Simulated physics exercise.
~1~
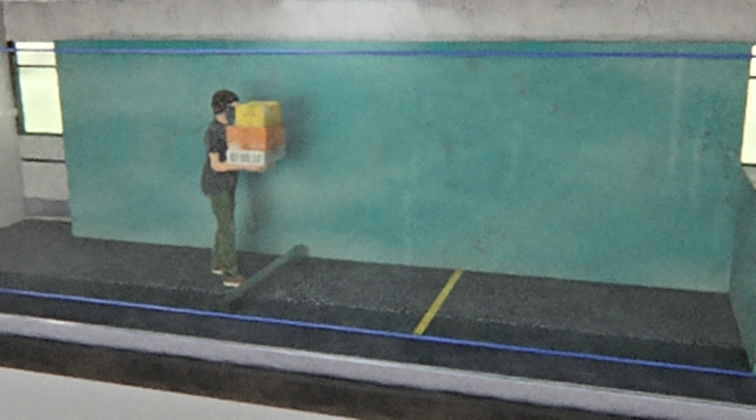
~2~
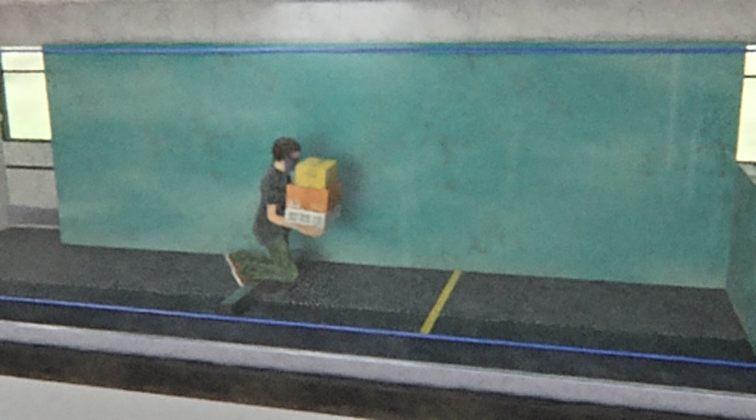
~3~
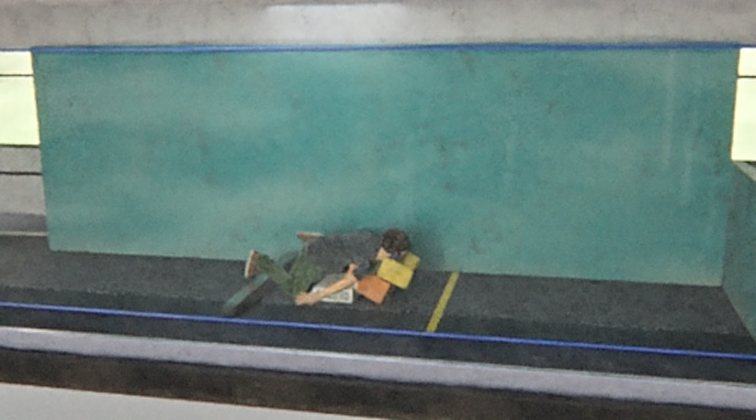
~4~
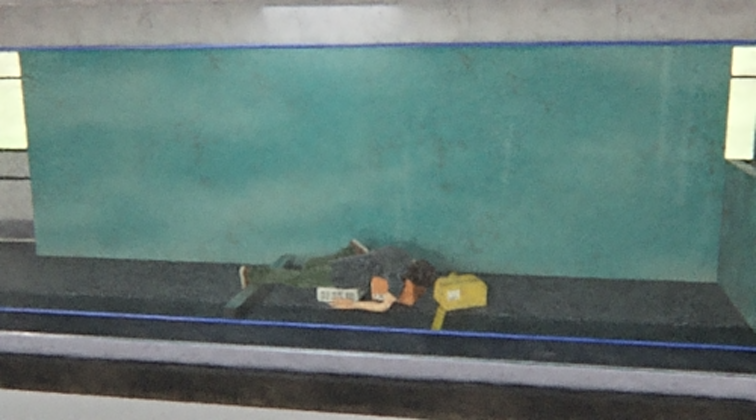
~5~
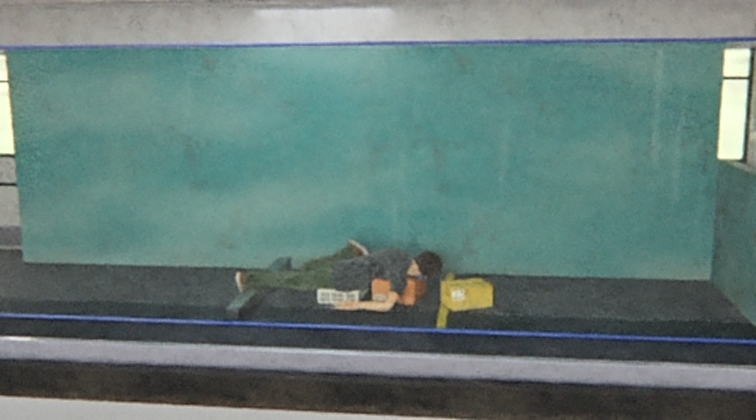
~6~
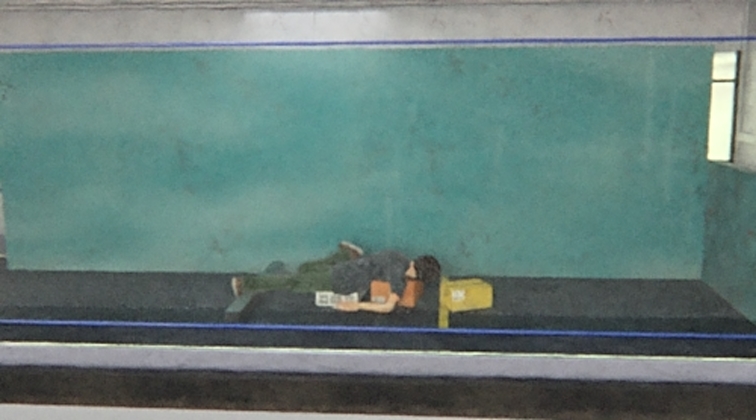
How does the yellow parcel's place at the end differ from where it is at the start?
At the start the yellow parcel sits on top of the stack held in the passenger's arms. At the end it lies on the floor farther to the right, past the yellow line.
